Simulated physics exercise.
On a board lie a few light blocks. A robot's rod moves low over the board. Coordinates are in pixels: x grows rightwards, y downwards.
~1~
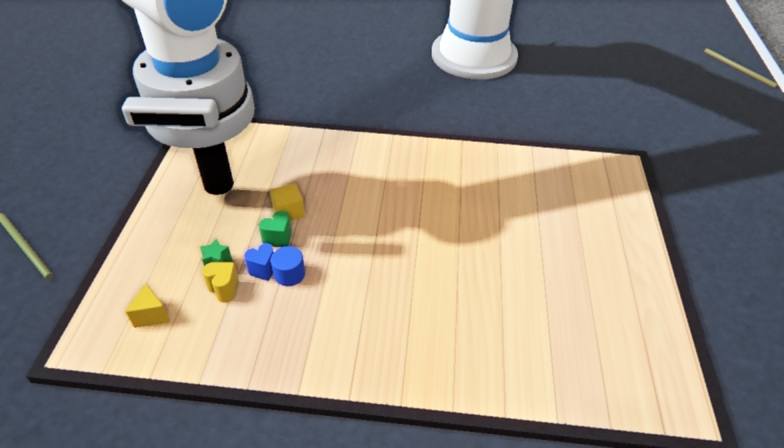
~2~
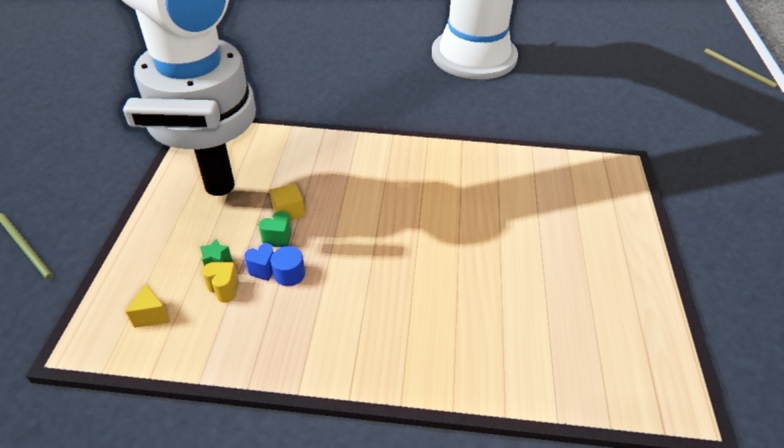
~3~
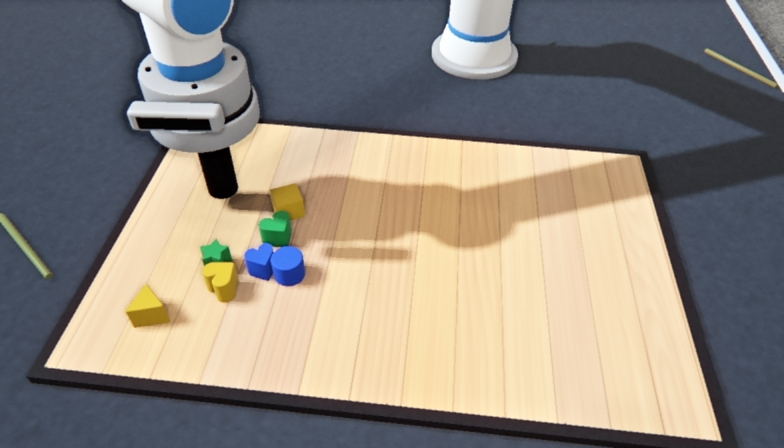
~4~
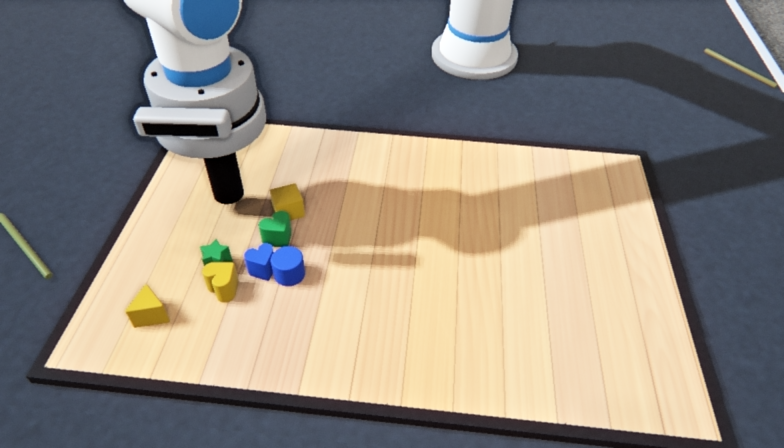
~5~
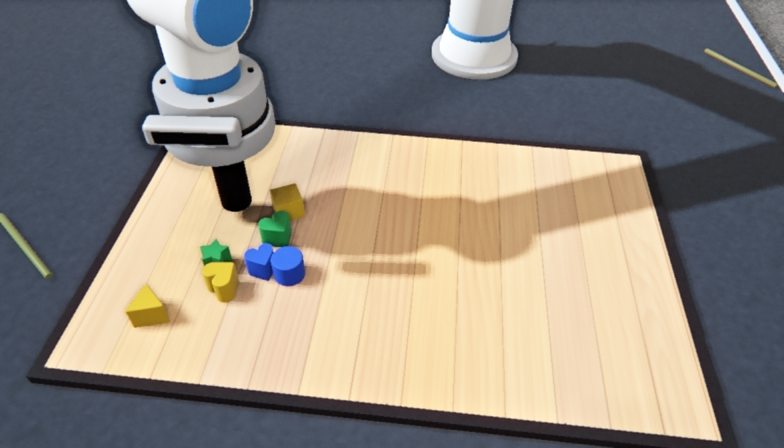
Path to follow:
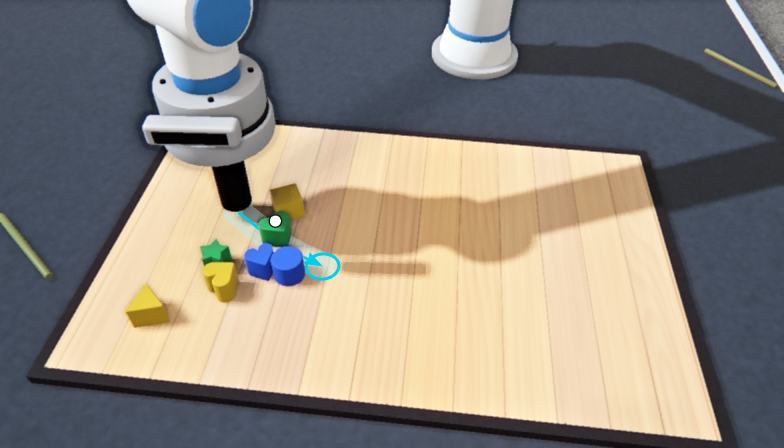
On a wooden board, a robot's rod moves slightly down and right near still blocks.
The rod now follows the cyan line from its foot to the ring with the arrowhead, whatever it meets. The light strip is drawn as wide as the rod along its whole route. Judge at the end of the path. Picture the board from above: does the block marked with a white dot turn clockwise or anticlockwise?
It makes a counterclockwise turn.
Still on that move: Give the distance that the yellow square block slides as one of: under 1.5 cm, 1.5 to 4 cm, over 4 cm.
Below 1.5 cm.
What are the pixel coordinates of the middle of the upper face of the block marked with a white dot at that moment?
It ends at (346, 258).
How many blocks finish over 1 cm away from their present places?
Counting only shifts above 1 cm, I get two blocks.
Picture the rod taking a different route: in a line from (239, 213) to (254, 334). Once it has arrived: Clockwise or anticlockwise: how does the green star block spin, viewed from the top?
Clockwise.
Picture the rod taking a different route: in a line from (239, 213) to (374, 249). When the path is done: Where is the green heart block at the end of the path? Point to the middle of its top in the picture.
That would be at about pixel (289, 231).
Path on the board, from (239, 213) via (276, 242), ending at (323, 266); the dot is on the green heart block.
On the path given first. One third of the way, rod at (262, 221); green heart block at (282, 225), turned 20° anticlockwise.
Two thirds of the way, rod at (289, 240); green heart block at (312, 243), turned 25° anticlockwise; blue circle at (290, 264).
At the end, rod at (322, 255); green heart block at (346, 258), turned 25° anticlockwise; yellow square block in place; blue circle at (291, 266).
